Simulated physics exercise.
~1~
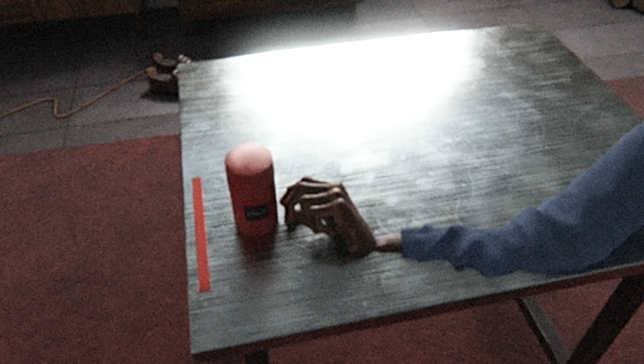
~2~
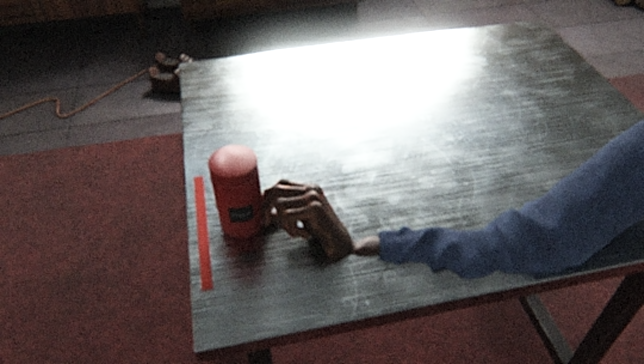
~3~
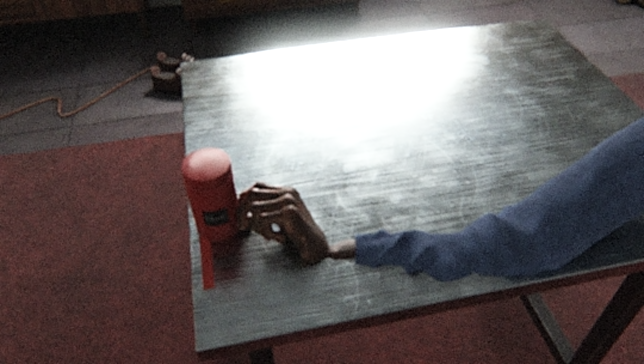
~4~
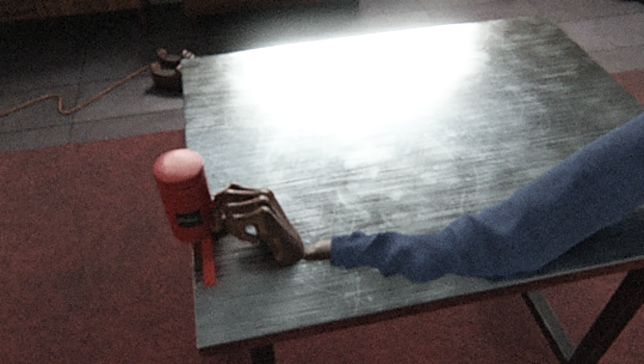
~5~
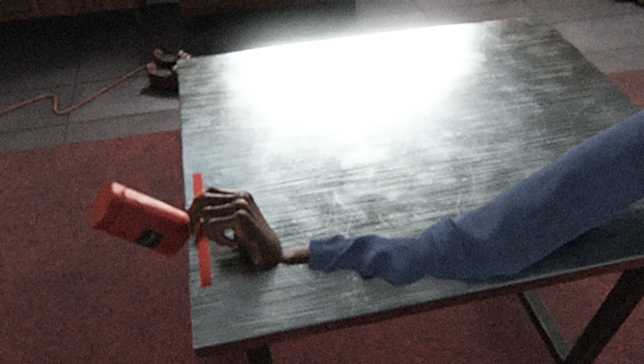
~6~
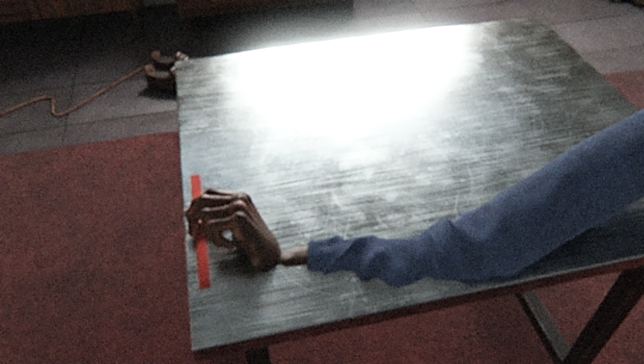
A red jar with a dark label stands upright on a worn, dark table, just right of a strip of red tape near the left end. A hand in a blue sleeve reaches in from the right and pushes it steadily leftward. Still upright, the jar slides across the tape and reaches the table's edge. It then tips over to the left, leaning out past the edge as it starts to fall. The jar drops out of sight, leaving the hand resting over the tape at the edge of the table.
